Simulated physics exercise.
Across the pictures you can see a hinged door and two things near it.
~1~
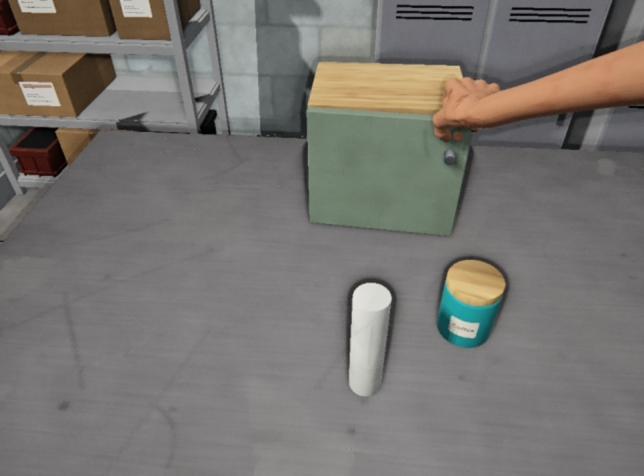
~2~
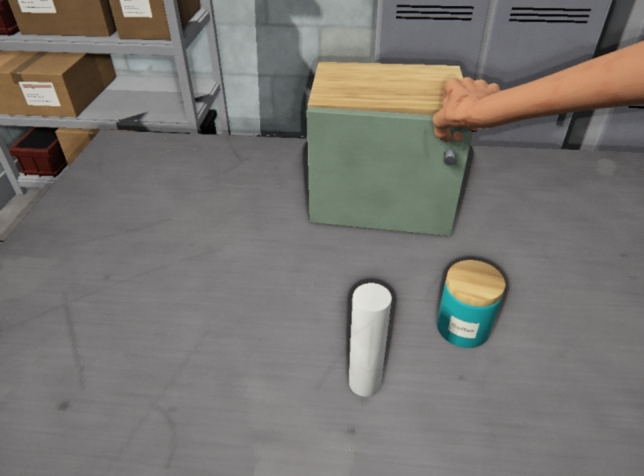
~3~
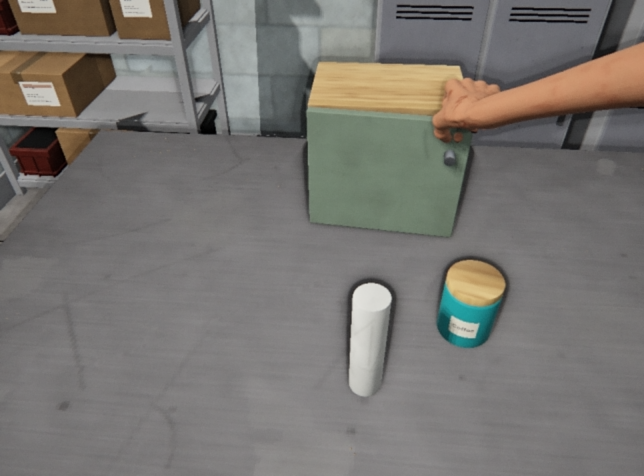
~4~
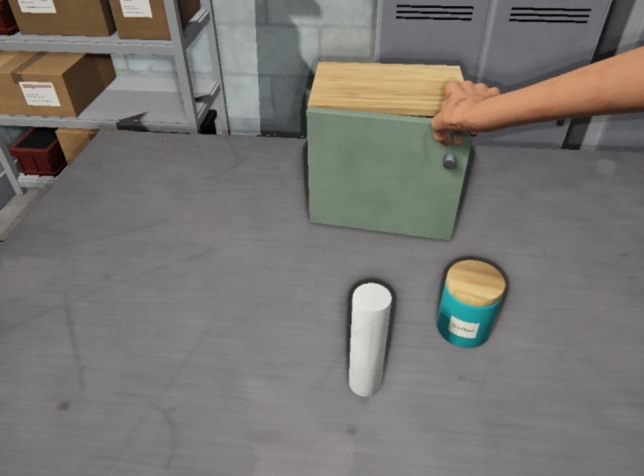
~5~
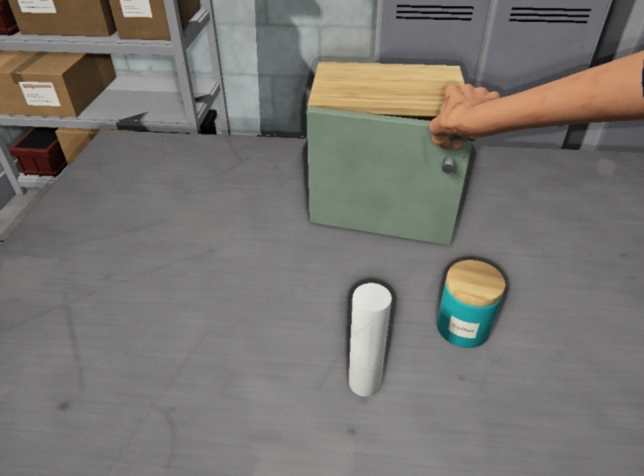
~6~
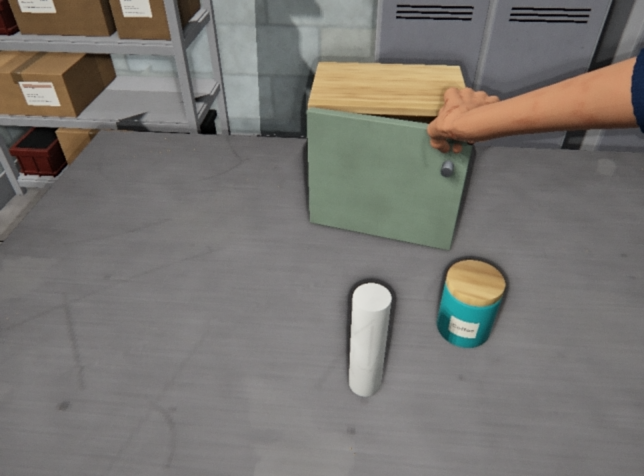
The footage shows a hand gripping the top edge of a green cabinet's door and slowly pulling it slightly open, while a white candle and a turquoise jar with a wooden lid stay still on the gray surface in front.
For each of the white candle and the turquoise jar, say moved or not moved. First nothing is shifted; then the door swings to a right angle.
Answer - white candle: Not moved; turquoise jar: Not moved.
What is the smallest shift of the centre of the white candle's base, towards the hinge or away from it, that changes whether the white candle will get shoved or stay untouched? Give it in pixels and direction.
You'd need to go up by roughly 44 pixels to hit the edge.
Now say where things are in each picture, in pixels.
In the first picture, door 4° open; white candle (368, 343); turquoise jar (470, 304); door (383, 179).
In the second picture, door 4° open; turquoise jar (470, 304); door (383, 179).
In the third picture, door 5° open; white candle (368, 344); door (383, 179).
In the fourth picture, door 7° open; turquoise jar (470, 304); door (383, 181).
In the fifth picture, door 10° open; white candle (368, 344); door (383, 183).
In the sixth picture, door 13° open; white candle (368, 344); turquoise jar (470, 304); door (382, 185).
Then, 1.28 s later than the last frame, door 50° open; white candle at rest near (368, 344); turquoise jar at rest near (470, 304).
When it is over, the white candle escapes contact, near (368, 344); the turquoise jar escapes contact, near (470, 304).
